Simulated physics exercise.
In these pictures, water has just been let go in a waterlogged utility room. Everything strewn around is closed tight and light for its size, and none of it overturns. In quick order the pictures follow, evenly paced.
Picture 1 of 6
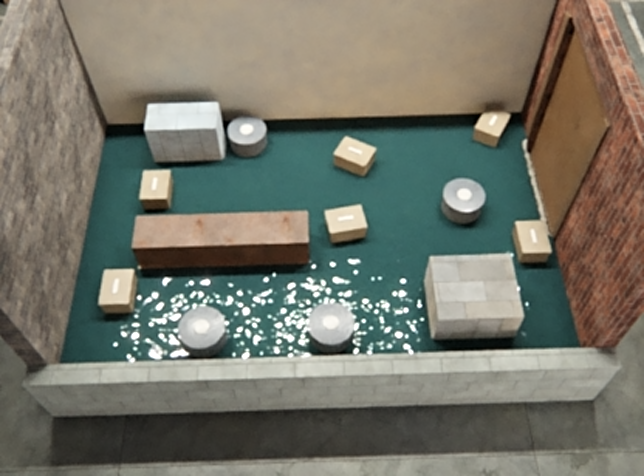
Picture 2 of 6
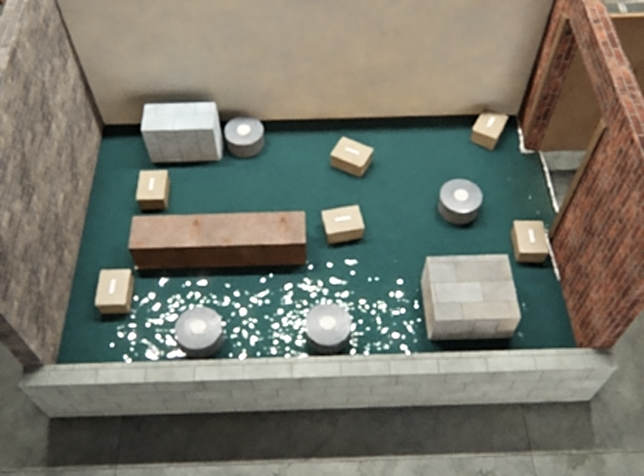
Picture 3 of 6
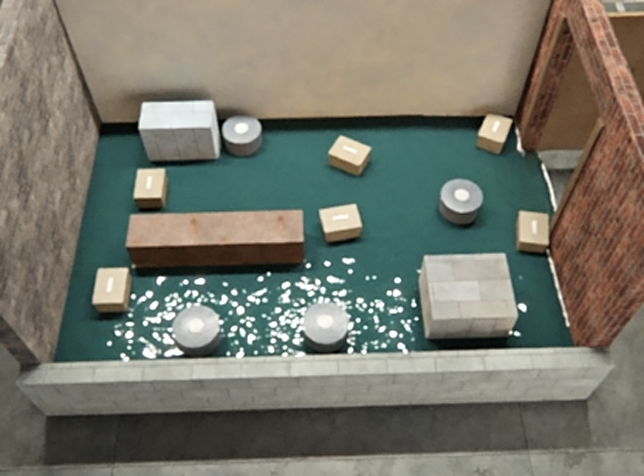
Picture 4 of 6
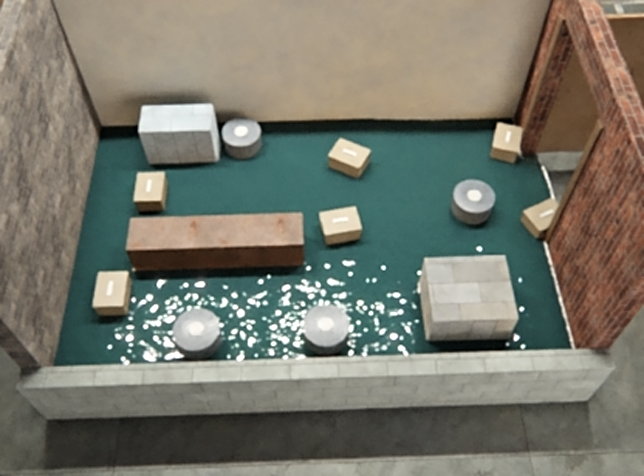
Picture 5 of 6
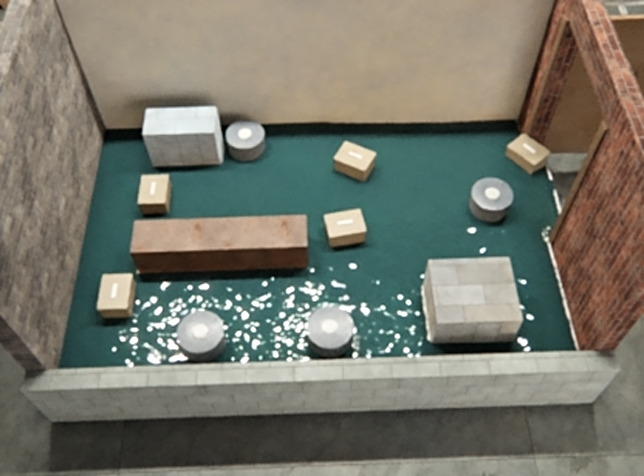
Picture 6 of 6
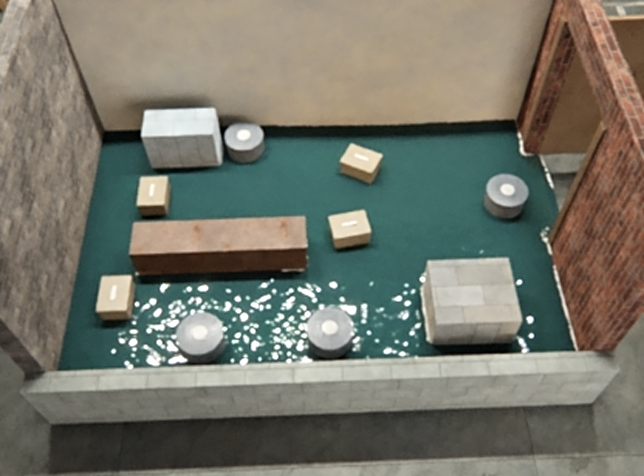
In a waterlogged utility room, small tan boxes and round grey tubs float on dark green water as an opening appears in the brick wall at right. The two boxes nearest it drift right and pass out of view, one after the other, while the right-hand tub slides toward the opening.
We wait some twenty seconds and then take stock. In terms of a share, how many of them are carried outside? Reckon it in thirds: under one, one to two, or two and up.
The way it goes, one to two in three of the loose things get out.
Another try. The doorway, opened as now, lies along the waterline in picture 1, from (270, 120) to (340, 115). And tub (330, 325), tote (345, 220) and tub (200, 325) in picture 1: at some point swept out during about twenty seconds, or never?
First held back, then flushed away, then held back.
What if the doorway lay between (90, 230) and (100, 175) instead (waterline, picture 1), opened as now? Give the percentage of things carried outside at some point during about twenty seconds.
It comes to about 50 per cent.
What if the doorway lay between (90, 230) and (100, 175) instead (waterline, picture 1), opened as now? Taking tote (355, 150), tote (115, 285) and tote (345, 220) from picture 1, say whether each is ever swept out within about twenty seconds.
In turn: Out, washed out, yes.
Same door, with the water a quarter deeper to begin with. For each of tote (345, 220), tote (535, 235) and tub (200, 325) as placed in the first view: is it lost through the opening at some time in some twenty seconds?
As listed: Escaped, escaped, remained.
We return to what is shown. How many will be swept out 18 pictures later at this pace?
Total: 5.
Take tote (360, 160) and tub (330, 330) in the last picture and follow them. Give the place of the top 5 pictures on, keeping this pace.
They end up close to (419, 150) and close to (365, 320).
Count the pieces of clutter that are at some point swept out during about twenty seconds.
5.
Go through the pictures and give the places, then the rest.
The first picture shows a tub at (464, 195), afloat; a tote at (355, 151), afloat; 0 of 10 have shifted.
The second picture shows a tub at (461, 195), afloat; a tote at (352, 152), afloat; 0 of 10 have shifted.
The third picture shows a tub at (462, 195) floats, close to its start; a tote at (350, 150) floats; 2 of 10 have shifted.
The fourth picture shows a tub at (474, 196), afloat, close to its start; a tote at (350, 153) floats; 3 of 10 have shifted.
The fifth picture shows a tub at (492, 194) floats, a stride from its start; a tote at (355, 156), afloat; 3 of 10 have shifted.
The sixth picture shows a tub at (508, 190) floats, a stride from its start; a tote at (361, 158), afloat, close to its start; 5 of 10 have shifted.
A moment on, 3 of 10 are out; 7 afloat.
Next, 5 of 10 are out; 5 afloat.
Later, 5 of 10 are out; 2 afloat.
In the end, 5 of 10 are out; 2 afloat.
